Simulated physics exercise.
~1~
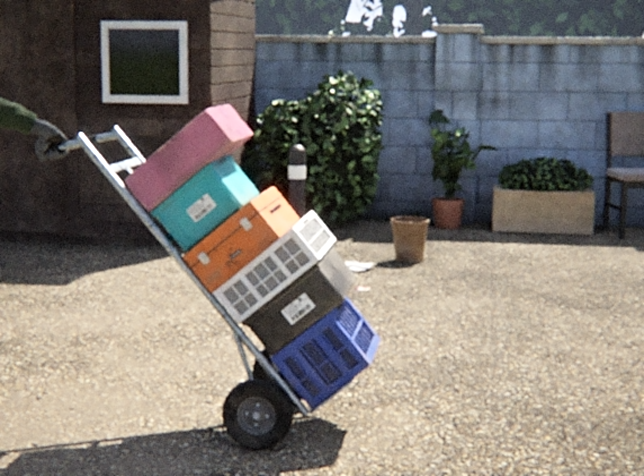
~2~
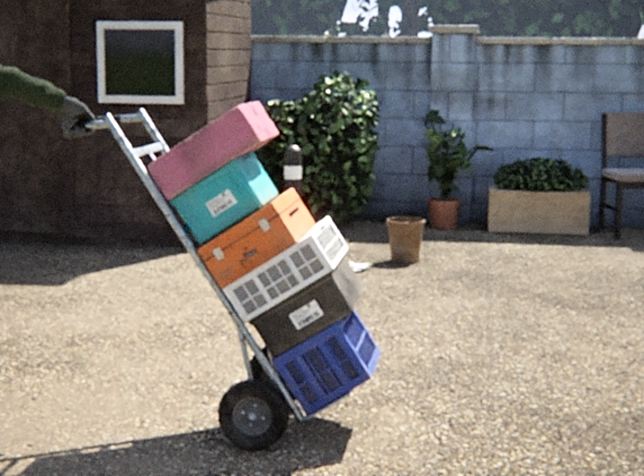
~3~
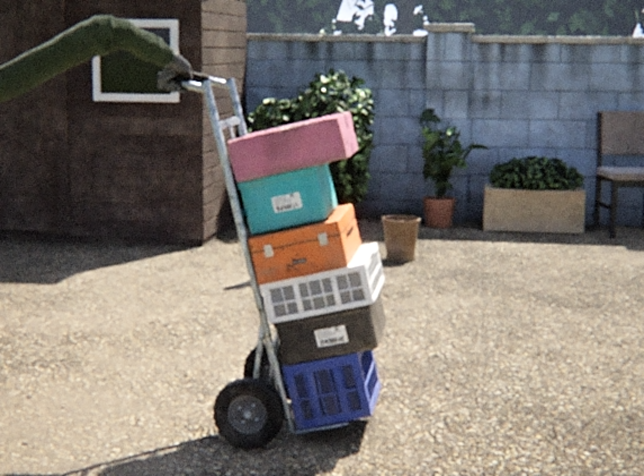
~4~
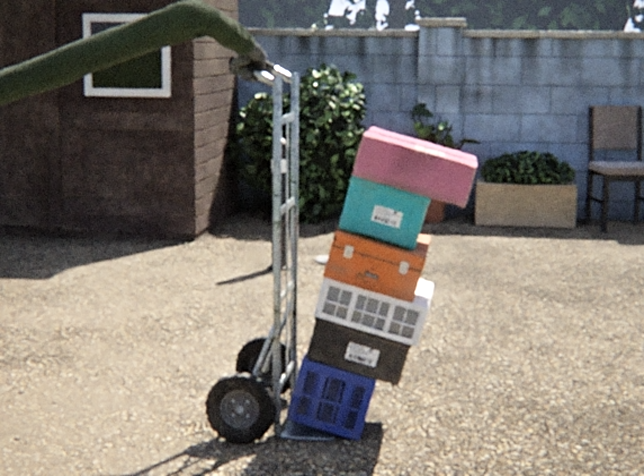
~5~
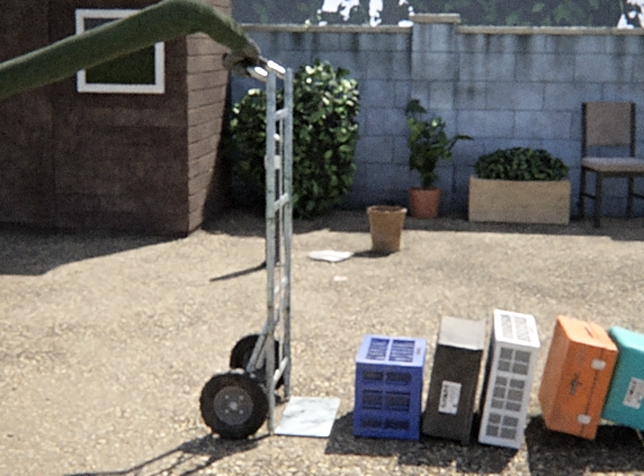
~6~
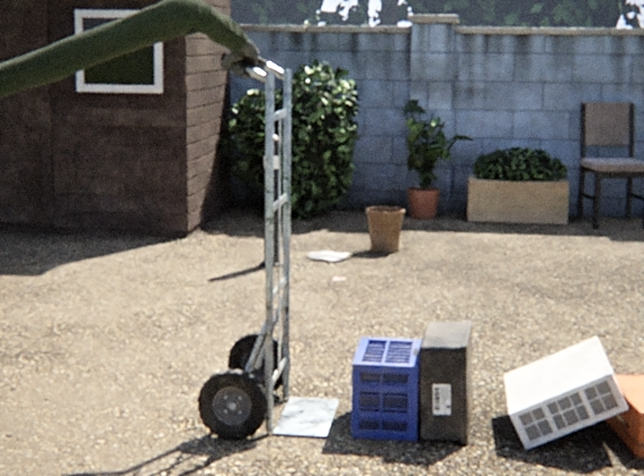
The clip opens on a sack truck leaning back toward the left in a sunny yard, carrying a stack of pink, turquoise, orange, white, black and blue boxes and crates. A green-sleeved arm grips the handle and swings the truck upright. As it stops upright, the whole stack leans away to the right, pivoting off the truck. The pieces topple over in a row across the gravel, leaving the truck empty and still held. Finally, the blue crate and black tote rest side by side, while the white crate lies tilted against the orange toolbox farther right.
